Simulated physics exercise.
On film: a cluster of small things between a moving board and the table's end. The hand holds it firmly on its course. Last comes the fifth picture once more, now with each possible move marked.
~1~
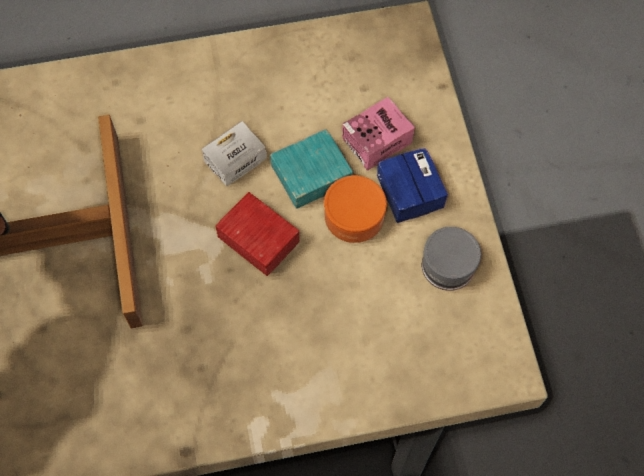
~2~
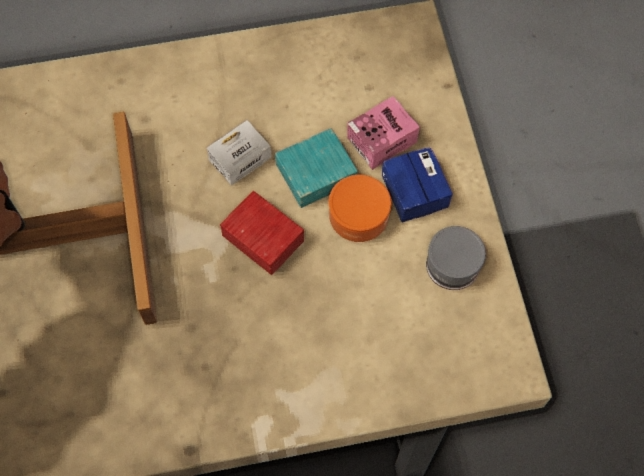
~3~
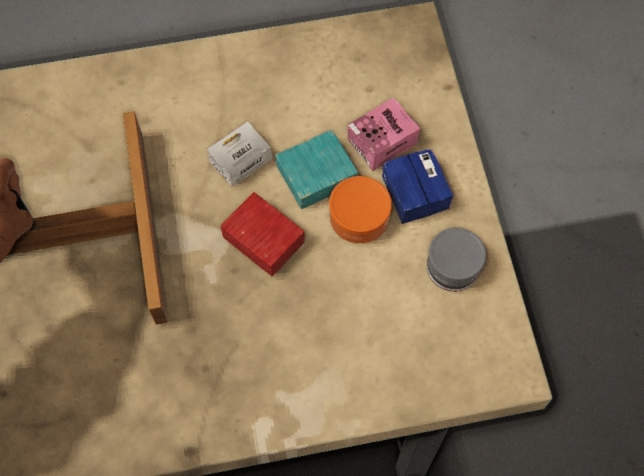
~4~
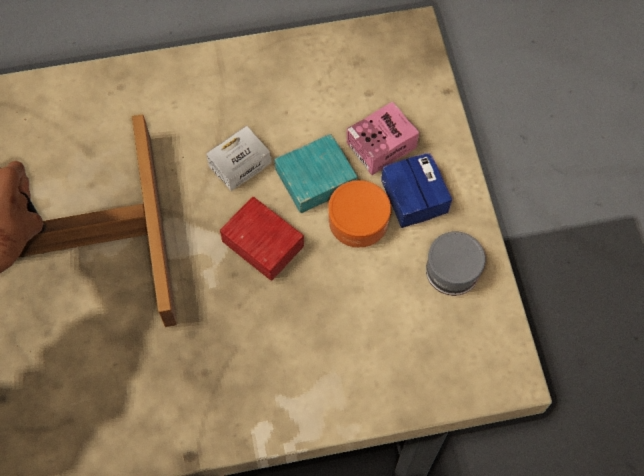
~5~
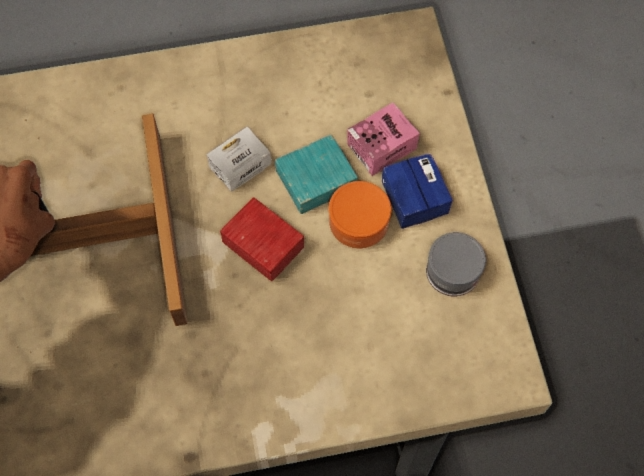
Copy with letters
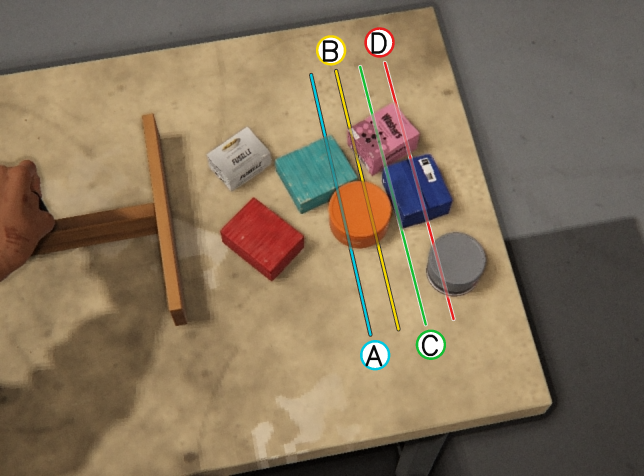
A wooden board slides right across the table toward small boxes, pushed by a hand.
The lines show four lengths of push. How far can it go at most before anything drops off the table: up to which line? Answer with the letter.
B.
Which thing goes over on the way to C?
The blue box goes over.
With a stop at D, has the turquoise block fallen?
By then, no.
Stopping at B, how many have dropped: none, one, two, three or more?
By then, none.
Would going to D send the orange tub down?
By then, yes.
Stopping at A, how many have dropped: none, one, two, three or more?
In all, none.
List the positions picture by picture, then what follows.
The first picture shows blue box (411, 185); red block (258, 234); pink box (378, 134).
The second picture shows board (130, 206); orange tub (360, 208).
The third picture shows board (141, 206); turquoise block (317, 169).
The fourth picture shows board (151, 208); blue box (416, 190).
The fifth picture shows board (161, 207); pink box (382, 139); orange tub (360, 215); grey tin (455, 265).
On the marked copy, A at (339, 197); B at (365, 192); C at (391, 188); D at (417, 183).
Taking B. A third of the way, board (235, 194); white packet (266, 149); red block (289, 241).
Two thirds of the way, board (309, 182); blue box (441, 181); pink box (394, 134).
When it is over, board (361, 173); blue box (477, 170); pink box (435, 118); nothing has fallen.
As for the rest, A is safe but short; C drops the blue box; D drops the orange tub, blue box and pink box.
